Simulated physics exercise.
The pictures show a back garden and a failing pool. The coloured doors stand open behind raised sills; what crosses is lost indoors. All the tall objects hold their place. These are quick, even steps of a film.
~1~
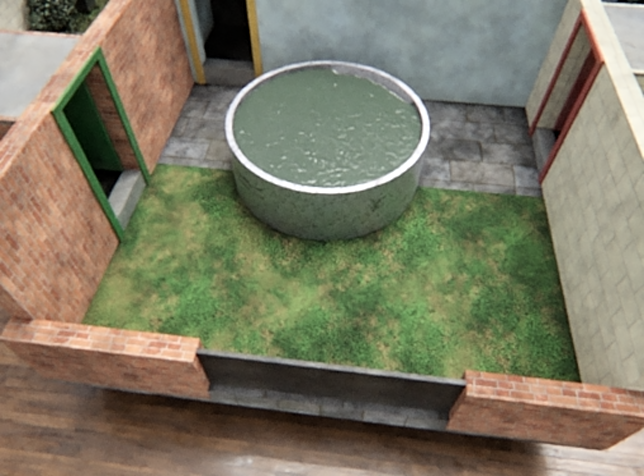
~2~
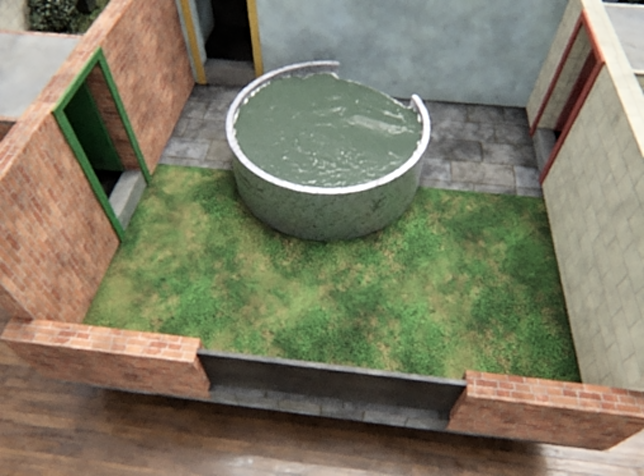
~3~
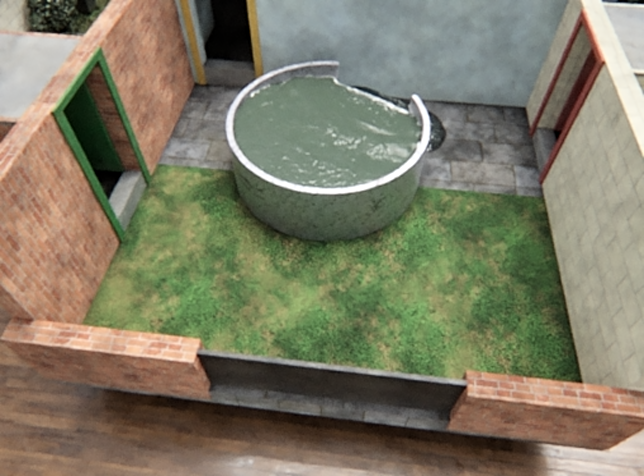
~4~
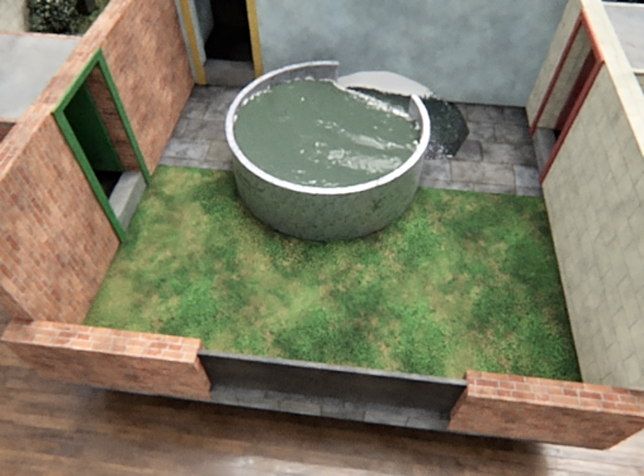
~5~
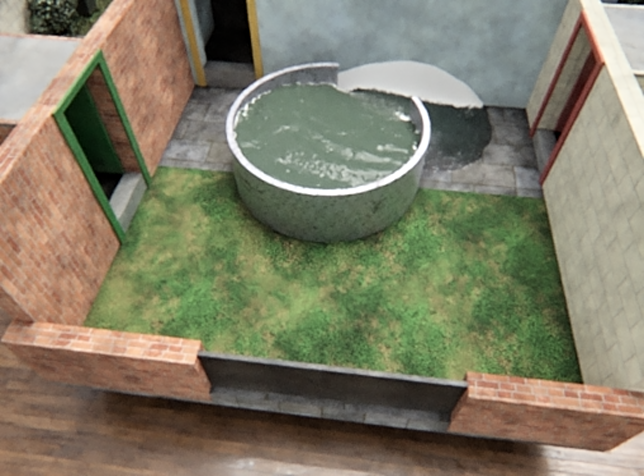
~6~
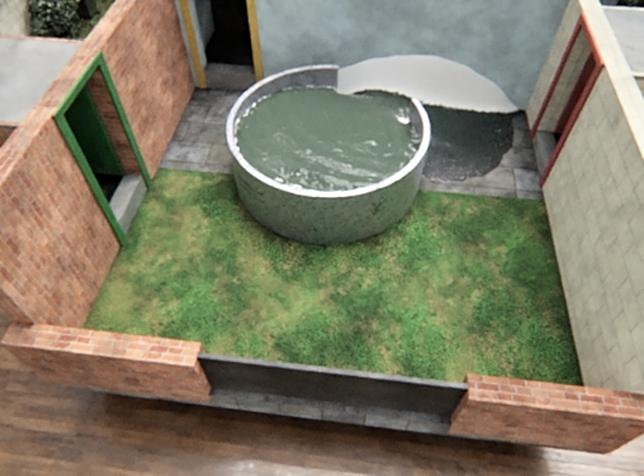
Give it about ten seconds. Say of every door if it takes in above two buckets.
In the end: The red door floods; the green door holds within the limit; the yellow door holds within the limit.
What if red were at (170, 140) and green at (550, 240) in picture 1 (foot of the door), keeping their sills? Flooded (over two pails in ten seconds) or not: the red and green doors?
One by one: Red takes less, green holds.
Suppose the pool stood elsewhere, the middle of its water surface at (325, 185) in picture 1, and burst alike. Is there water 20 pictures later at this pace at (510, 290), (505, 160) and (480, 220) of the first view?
In turn: Awash, covered, flooded.
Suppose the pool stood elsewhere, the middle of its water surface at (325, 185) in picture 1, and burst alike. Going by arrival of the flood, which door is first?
It is the red-painted one.
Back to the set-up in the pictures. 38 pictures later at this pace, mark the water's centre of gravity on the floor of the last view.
At about (345, 216).
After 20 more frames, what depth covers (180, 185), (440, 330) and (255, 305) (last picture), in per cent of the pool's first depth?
In that order: 10, 10 and 0 per cent.
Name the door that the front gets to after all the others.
The door marked green.
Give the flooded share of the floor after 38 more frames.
Close to 95 %.
A moment on, water covers 25 % of the floor; the red door under two buckets in, the green door not reached, the yellow door wet at the sill, nothing in.
Next, water covers 40 % of the floor; the red door over two buckets in, the green door not reached, the yellow door wet at the sill, nothing in.
Then, water covers 75 % of the floor; the red door far over two buckets in, the green door wet at the sill, nothing in, the yellow door wet at the sill, nothing in.
Later, water covers 95 % of the floor; the red door far over two buckets in, the green door wet at the sill, nothing in, the yellow door wet at the sill, nothing in.
In the end, water covers 95 % of the floor; the red door far over two buckets in, the green door wet at the sill, nothing in, the yellow door wet at the sill, nothing in.
